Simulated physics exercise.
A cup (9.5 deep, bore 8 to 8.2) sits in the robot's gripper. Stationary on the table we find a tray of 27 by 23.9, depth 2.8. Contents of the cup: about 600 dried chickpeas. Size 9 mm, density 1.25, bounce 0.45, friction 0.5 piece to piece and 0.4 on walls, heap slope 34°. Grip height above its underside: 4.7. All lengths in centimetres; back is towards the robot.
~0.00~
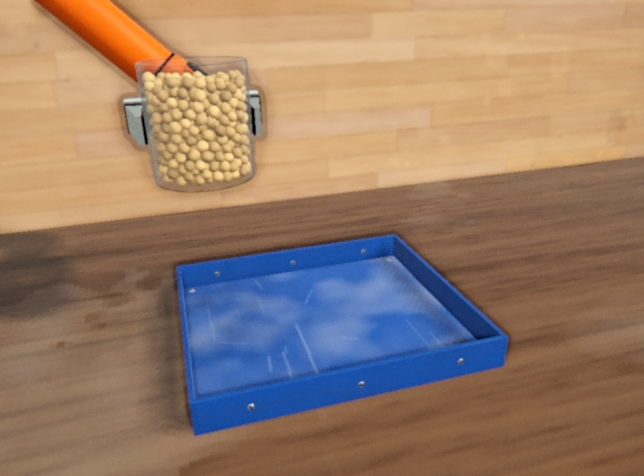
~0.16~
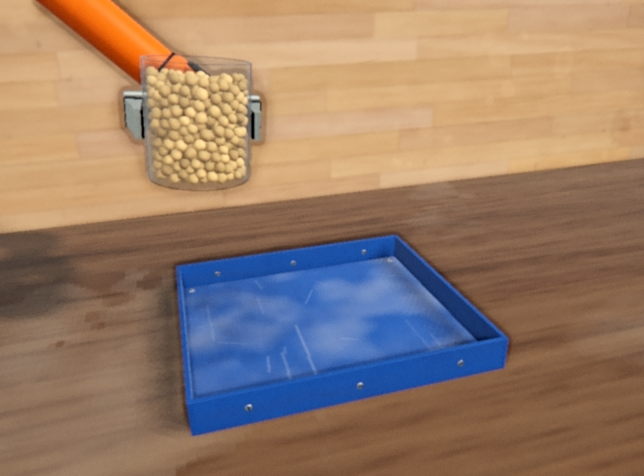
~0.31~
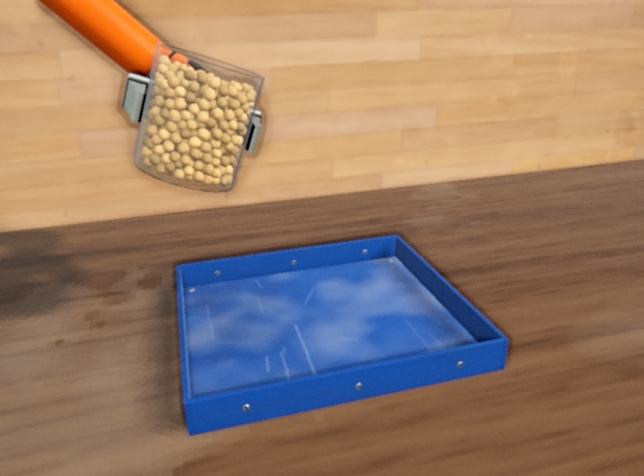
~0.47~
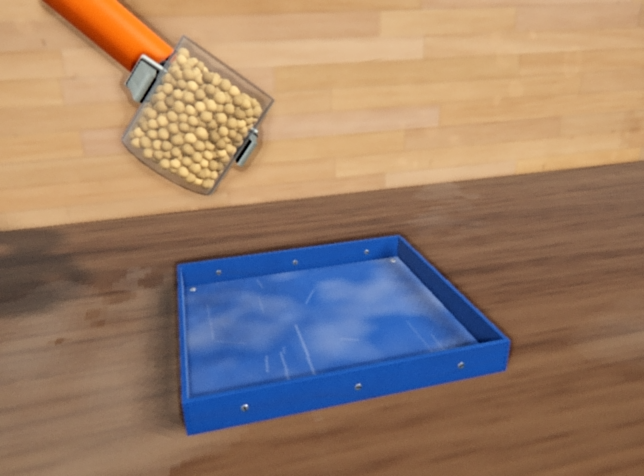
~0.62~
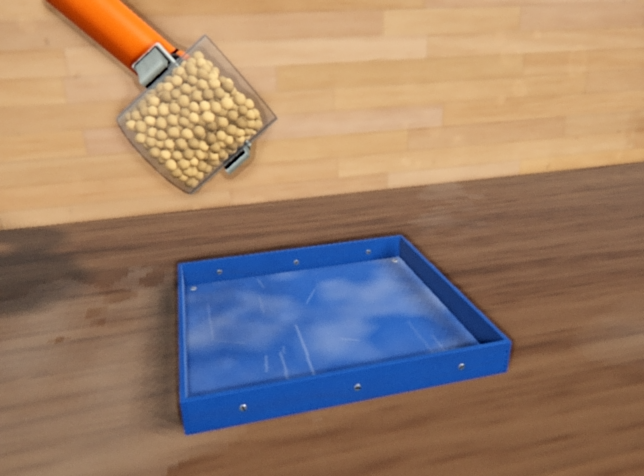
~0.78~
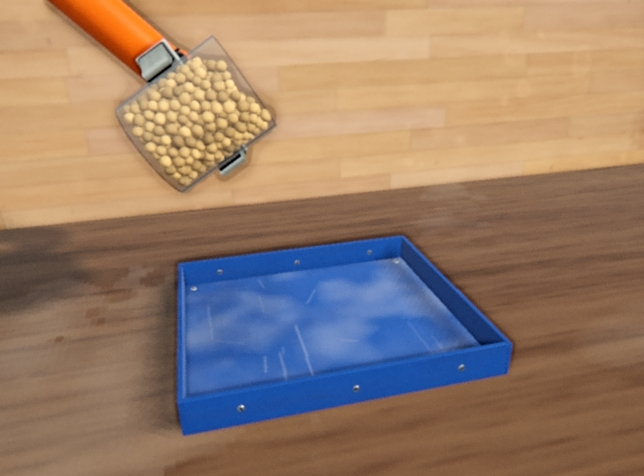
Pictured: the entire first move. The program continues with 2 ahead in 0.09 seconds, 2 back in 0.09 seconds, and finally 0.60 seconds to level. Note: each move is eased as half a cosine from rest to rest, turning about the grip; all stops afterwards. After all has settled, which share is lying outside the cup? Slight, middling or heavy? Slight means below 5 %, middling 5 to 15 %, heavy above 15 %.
Middling.
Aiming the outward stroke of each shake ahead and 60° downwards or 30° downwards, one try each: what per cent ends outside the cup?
Try one gives about 0 in a hundred, try two about 5 in a hundred.
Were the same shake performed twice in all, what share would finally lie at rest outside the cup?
That share would be near 15 percent.
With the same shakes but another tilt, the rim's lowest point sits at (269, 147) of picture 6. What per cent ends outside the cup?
Somewhere around 30 %.
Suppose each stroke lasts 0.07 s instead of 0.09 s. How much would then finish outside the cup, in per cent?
About 15 per cent in that case.
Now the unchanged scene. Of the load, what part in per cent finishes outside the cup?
Roughly 8 per cent.
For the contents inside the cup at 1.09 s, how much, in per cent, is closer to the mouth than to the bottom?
My estimate is near 45 per cent.
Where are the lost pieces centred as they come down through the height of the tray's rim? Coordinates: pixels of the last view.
Check roughly (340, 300) in the last picture.
After 1.09 s, tilted 51° forward, highest piece 25 above the table; 549 in the cup, 24 in the tray, 25 in flight or on a rim.
After 1.40 s, tilted 9° forward, highest piece 26 above the table; 547 in the cup, 51 in the tray.
After 1.76 s, level, highest piece 27 above the table; 547 in the cup, 51 in the tray.
After 2.81 s, level, highest piece 27 above the table; 547 in the cup, 51 in the tray.
At rest, 547 in the cup, 51 in the tray. That is 9 % outside the cup.
